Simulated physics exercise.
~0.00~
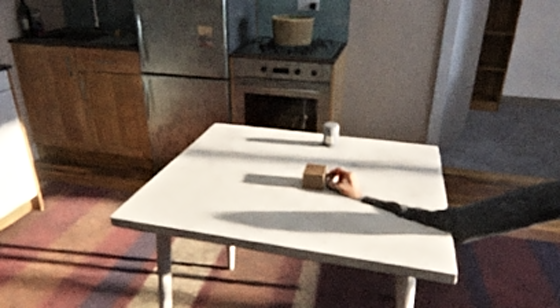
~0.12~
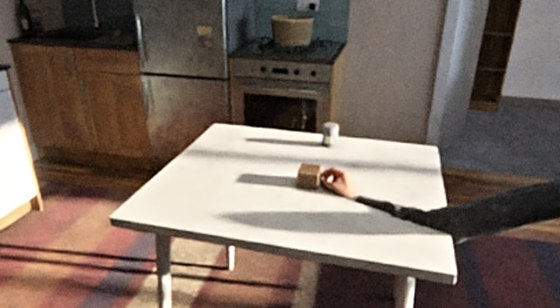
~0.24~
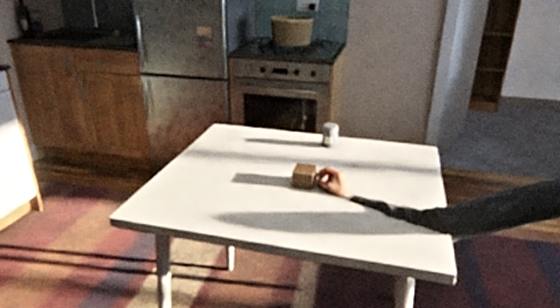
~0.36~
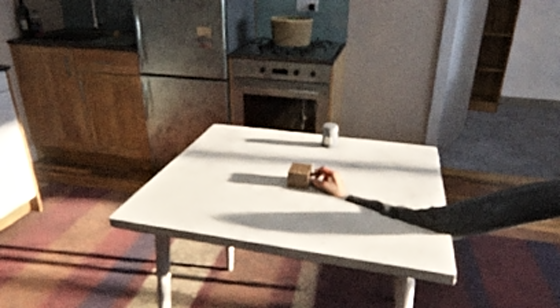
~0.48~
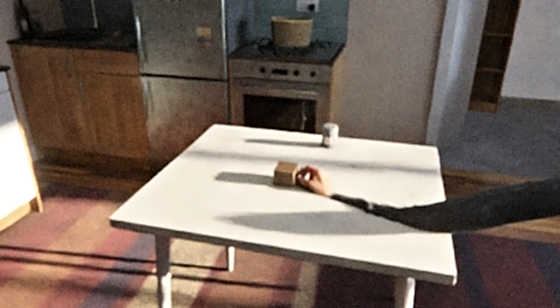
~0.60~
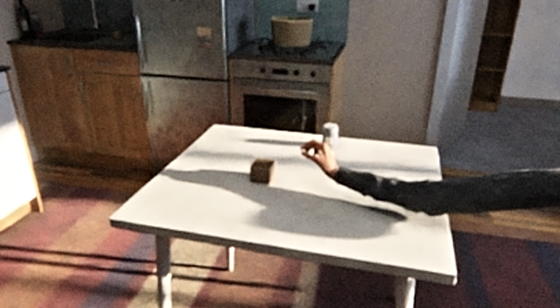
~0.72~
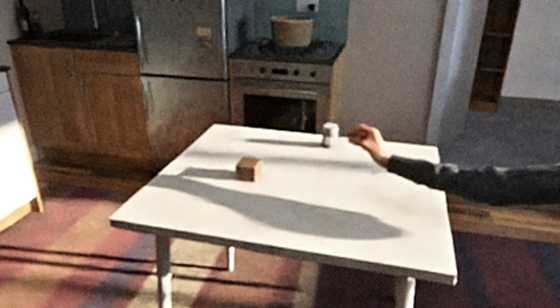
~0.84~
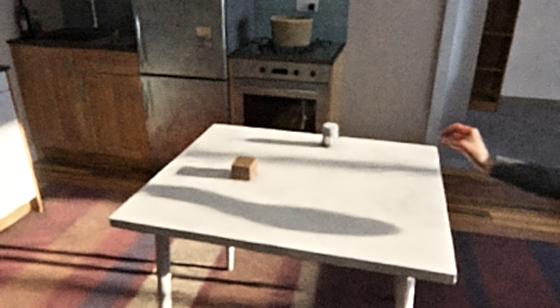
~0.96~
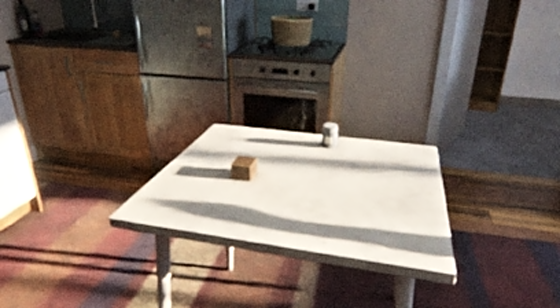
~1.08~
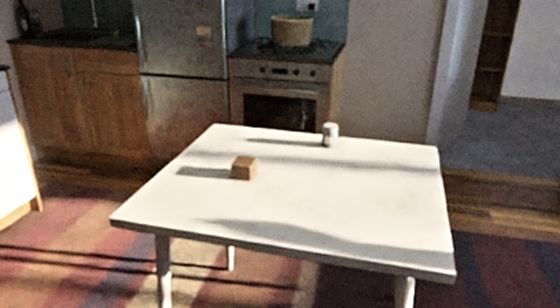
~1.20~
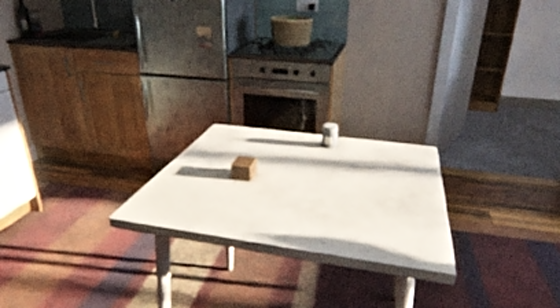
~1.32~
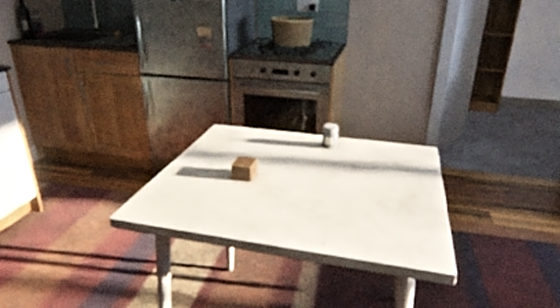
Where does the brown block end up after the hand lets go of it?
The brown block stays on top of the white table, coming to rest toward the left side.
